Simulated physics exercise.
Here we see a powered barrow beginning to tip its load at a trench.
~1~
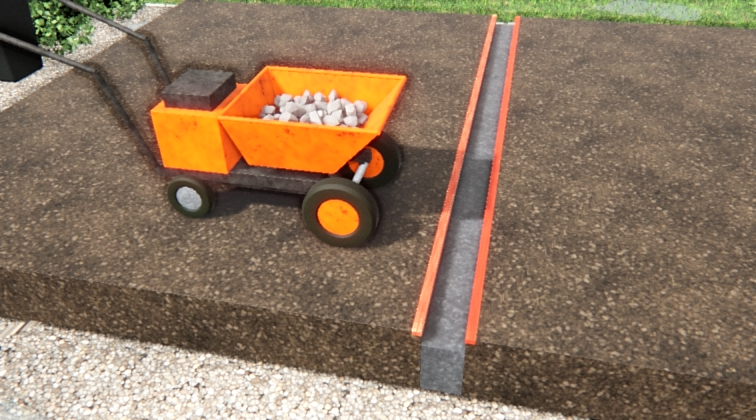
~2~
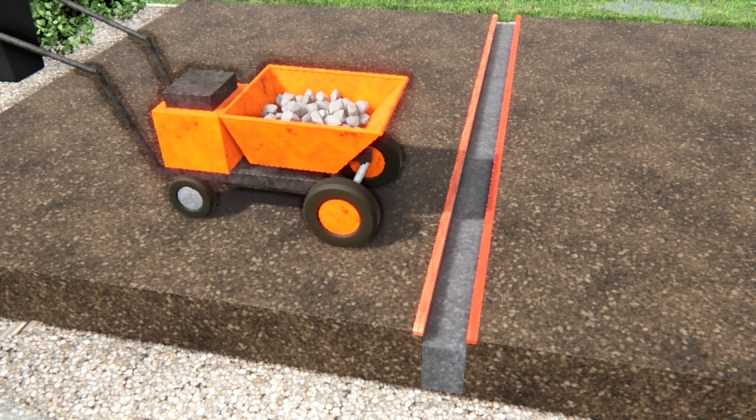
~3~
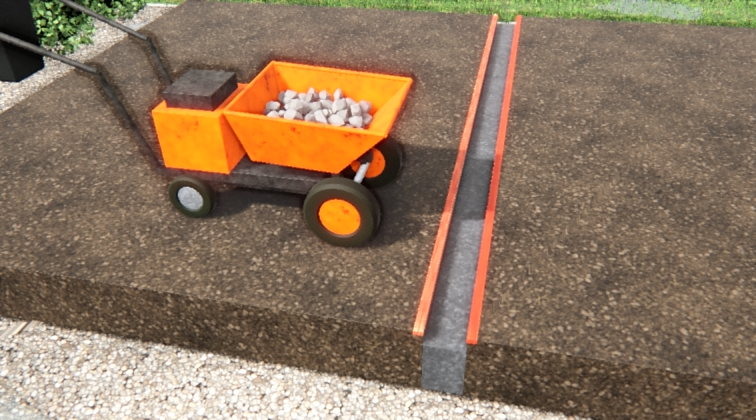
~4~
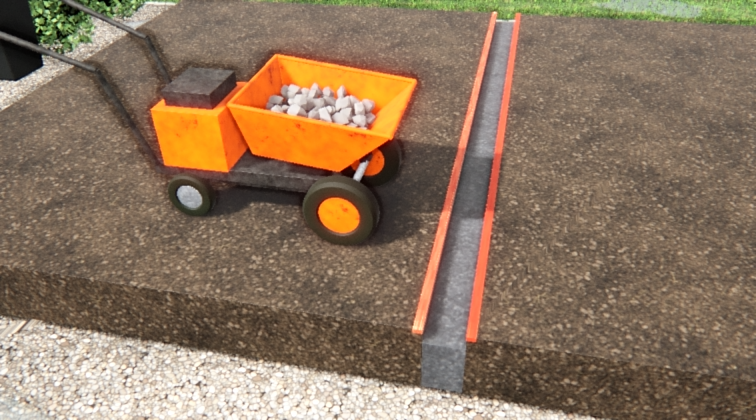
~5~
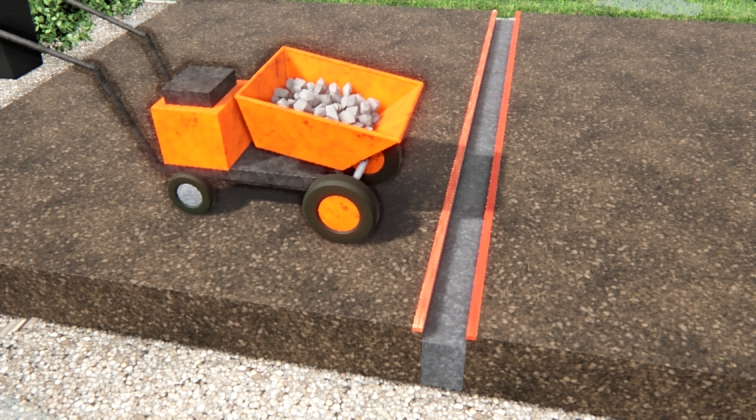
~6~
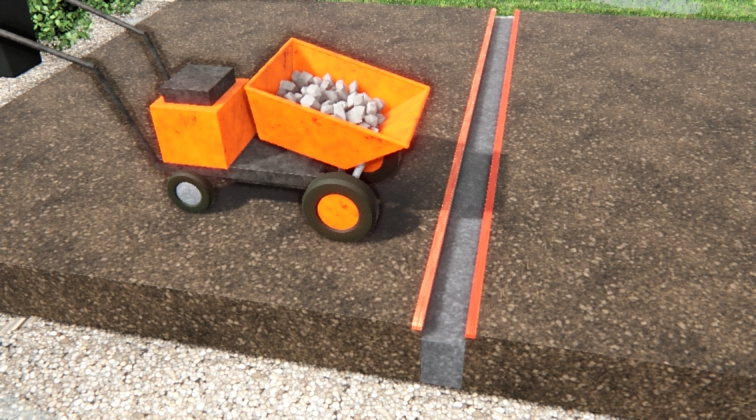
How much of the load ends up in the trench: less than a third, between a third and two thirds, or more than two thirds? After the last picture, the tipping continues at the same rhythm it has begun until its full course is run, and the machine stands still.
From a third to two-thirds.
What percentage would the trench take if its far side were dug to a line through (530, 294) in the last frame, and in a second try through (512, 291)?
The first gives 90 %, the second 80 %.
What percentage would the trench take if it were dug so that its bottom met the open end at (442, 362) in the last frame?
80 %.
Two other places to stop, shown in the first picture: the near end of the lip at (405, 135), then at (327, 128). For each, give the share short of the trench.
I'd expect close to 0 per cent and then close to 30 per cent.
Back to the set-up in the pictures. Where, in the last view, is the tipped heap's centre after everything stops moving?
Centre at rest: Close to (474, 220).
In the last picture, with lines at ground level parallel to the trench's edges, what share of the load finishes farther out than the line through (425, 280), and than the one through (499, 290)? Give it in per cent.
Around 70 per cent for the first, and 10 per cent for the second.
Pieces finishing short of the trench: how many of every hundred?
About 0 %.
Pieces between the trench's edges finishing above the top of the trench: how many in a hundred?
Some 40 per cent.
Soon, skip tipped steeply; all in the skip.
A while on, skip tipped right over; most in the skip; a small part in or heaped over the trench; a stray few beyond it.
Towards the end, skip tipped right over; about a third in the skip; about half in or heaped over the trench; about a quarter beyond it.
Finally, skip tipped right over; about a quarter in the skip; about half in or heaped over the trench; about a quarter beyond it.
